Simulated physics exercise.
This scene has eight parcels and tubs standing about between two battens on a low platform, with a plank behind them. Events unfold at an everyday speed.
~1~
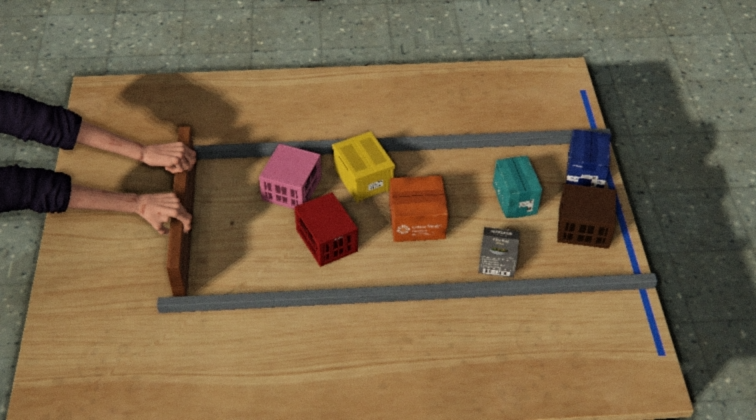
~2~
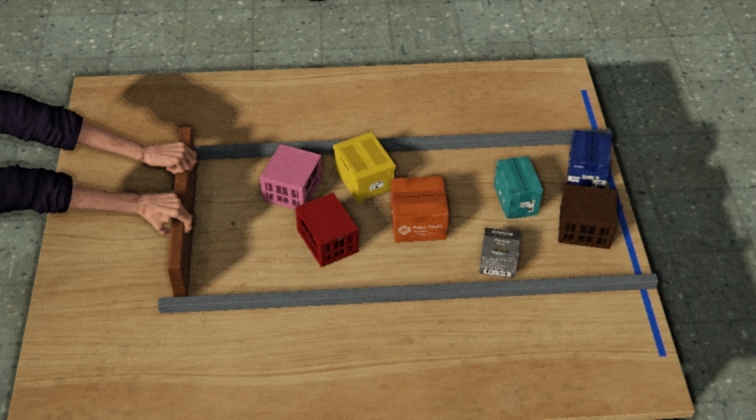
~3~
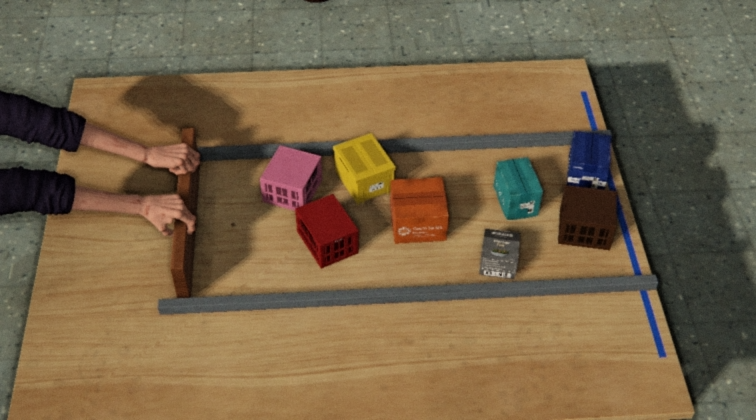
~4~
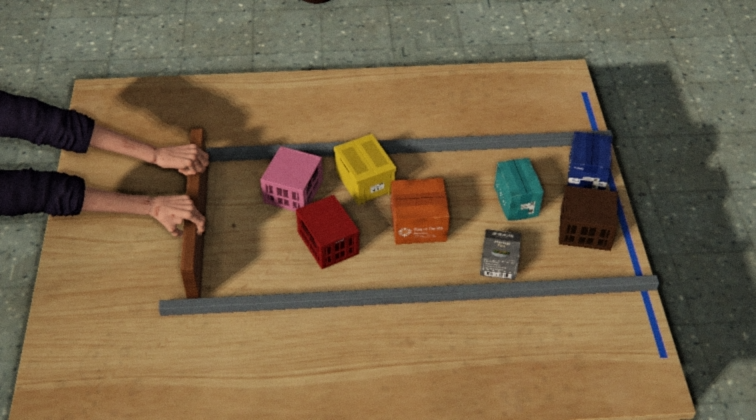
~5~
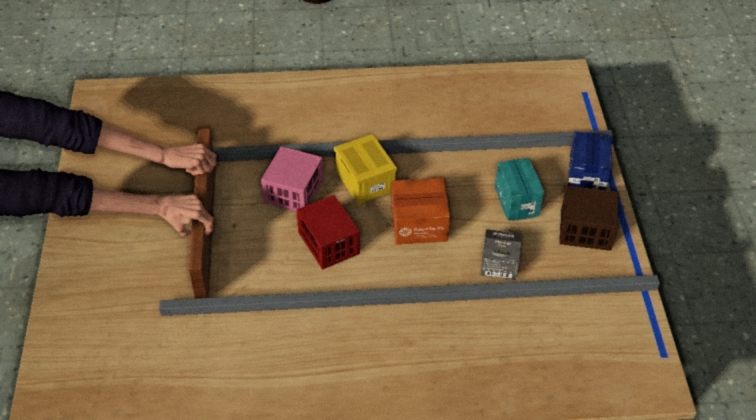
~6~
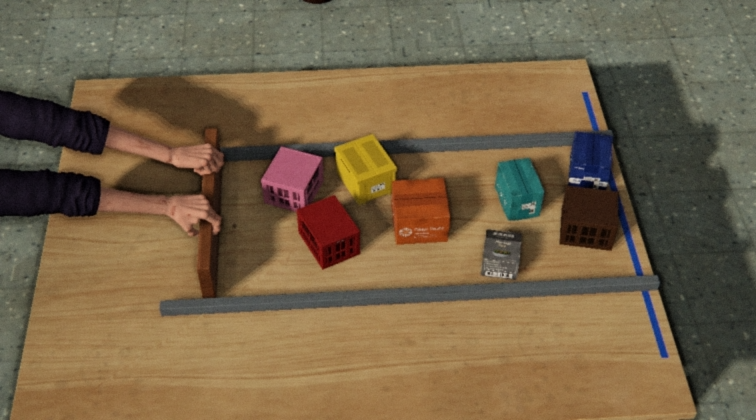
On a pale wooden platform set on a grey tiled floor, seen from above at a steady angle, two grey battens run from left to right towards a blue tape line. Between them stand pink, yellow, red, orange, turquoise, grey, blue and brown boxes and crates, the last two at the right by the tape. Two dark-sleeved hands slide an upright brown plank slowly a short way rightward, not touching the boxes, which barely move.
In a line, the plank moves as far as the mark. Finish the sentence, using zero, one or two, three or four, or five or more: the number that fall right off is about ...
The number that fall right off is about five or more.
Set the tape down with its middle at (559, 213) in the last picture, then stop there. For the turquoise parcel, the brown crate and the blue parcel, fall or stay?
The turquoise parcel ends up down. The brown crate ends up down. The blue parcel ends up down.
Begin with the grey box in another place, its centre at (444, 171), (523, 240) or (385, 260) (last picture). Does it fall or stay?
Well, one by one, it ends up down, ends up down and ends up down.
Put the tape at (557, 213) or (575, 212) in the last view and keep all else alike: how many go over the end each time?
Ground tally per try: 3 / 5.
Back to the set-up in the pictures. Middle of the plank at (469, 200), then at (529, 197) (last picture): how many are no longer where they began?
Tally at point one: 8; at point two: 8.
Soon after, none off yet; blue parcel at rest near (590, 161); brown crate at rest near (589, 218); turquoise parcel at rest near (519, 189).
After that, none off yet; blue parcel at rest near (590, 161); brown crate displaced a little near (595, 219); turquoise parcel displaced about its own width near (549, 186).
And then, one off so far; blue parcel off the edge near (684, 254); brown crate displaced about its own width near (647, 231); turquoise parcel tilting well over near (652, 185).
In the end, the number that fall off is five or more; gone, pink crate, red crate, yellow tote, orange box, grey box, turquoise parcel, brown crate and blue parcel.
